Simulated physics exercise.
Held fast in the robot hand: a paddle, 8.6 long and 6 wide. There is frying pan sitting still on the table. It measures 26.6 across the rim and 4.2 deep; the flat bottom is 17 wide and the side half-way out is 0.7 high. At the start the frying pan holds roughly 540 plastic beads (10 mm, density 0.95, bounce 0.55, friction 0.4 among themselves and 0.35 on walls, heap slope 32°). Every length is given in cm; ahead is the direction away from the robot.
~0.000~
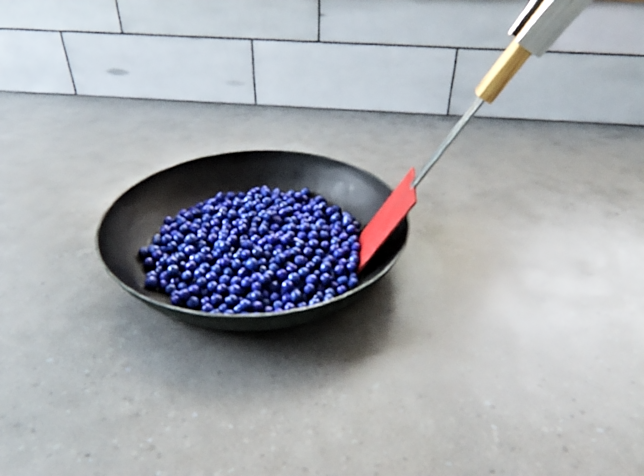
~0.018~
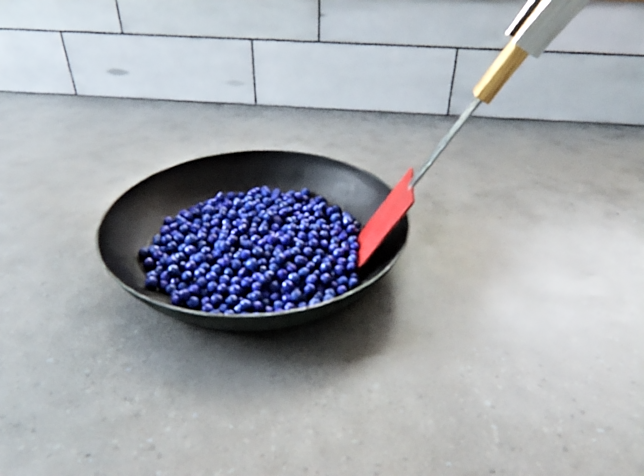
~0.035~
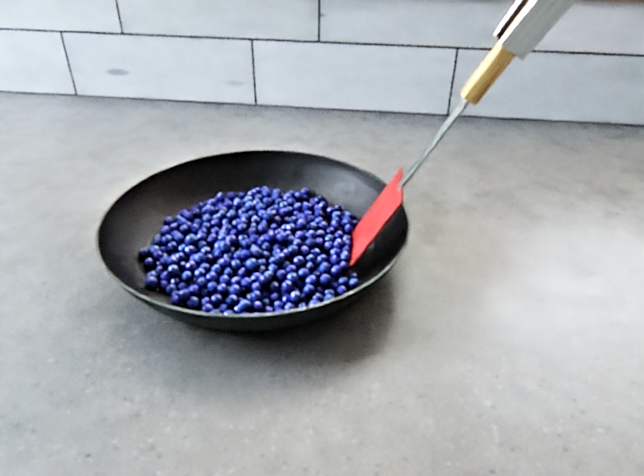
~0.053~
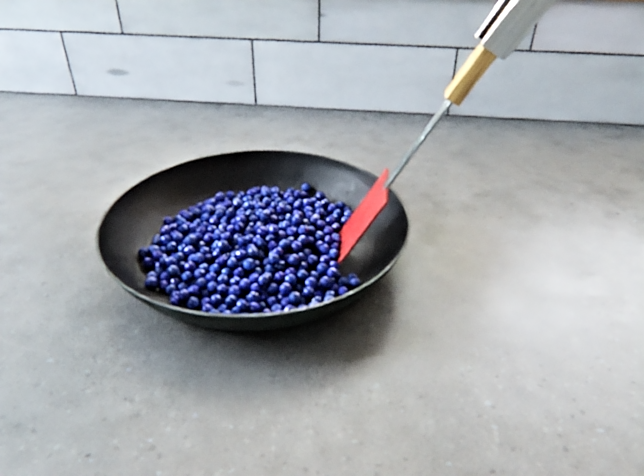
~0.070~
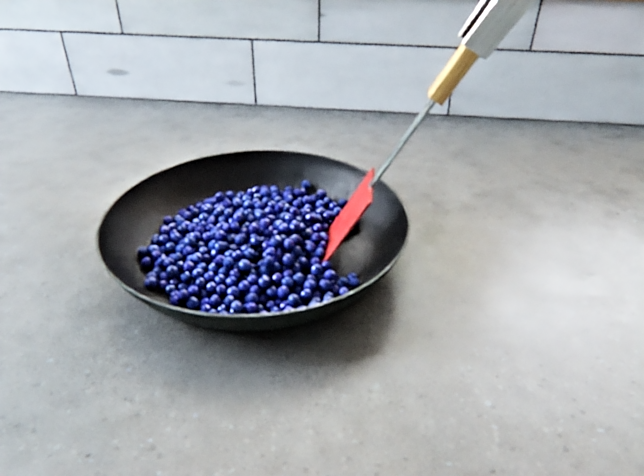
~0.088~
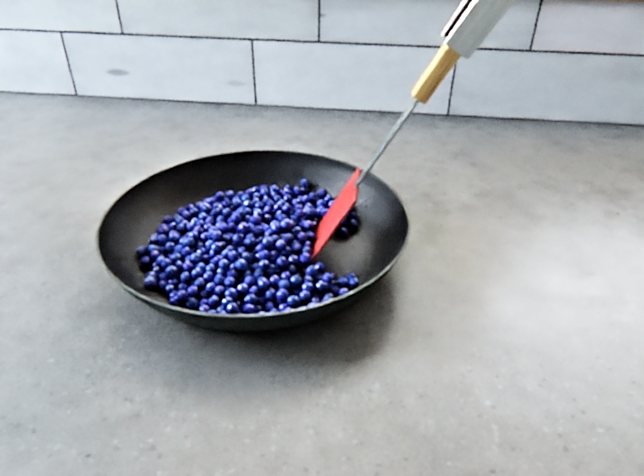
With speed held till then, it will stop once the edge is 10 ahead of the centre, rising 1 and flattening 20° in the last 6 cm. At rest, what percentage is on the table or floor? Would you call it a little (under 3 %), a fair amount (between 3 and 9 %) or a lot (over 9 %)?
A fair amount, between 3 and 9 %.
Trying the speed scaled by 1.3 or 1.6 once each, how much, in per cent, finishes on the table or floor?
Try one about 10 %, try two about 15 %.
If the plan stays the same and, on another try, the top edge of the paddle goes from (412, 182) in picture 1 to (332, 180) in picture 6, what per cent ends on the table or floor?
Near 10 in a hundred.
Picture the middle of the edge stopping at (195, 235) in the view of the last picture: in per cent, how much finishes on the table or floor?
Around 0 percent ends on the table or floor.
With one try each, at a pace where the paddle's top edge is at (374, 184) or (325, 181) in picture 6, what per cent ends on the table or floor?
Try one roughly 5 per cent; try two roughly 15 per cent.
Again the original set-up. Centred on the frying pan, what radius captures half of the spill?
Roughly 18 cm.
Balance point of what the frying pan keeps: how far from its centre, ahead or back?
It sits some 3.5 centimetres ahead of centre.
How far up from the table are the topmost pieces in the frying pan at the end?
Some 5.0 cm.
After 0.16 s, sloping 61°, highest piece 4 above the table; 544 in the frying pan.
After 0.24 s, sloping 54°, highest piece 4 above the table; 544 in the frying pan.
After 0.48 s, sloping 41°, highest piece 5 above the table; 515 in the frying pan, 25 on the table or floor, 4 on the blade or in flight.
After 1.53 s, sloping 41°, highest piece 5 above the table; 515 in the frying pan, 29 on the table or floor.
At rest, 515 in the frying pan, 29 on the table or floor. That is 5 % on the table or floor.
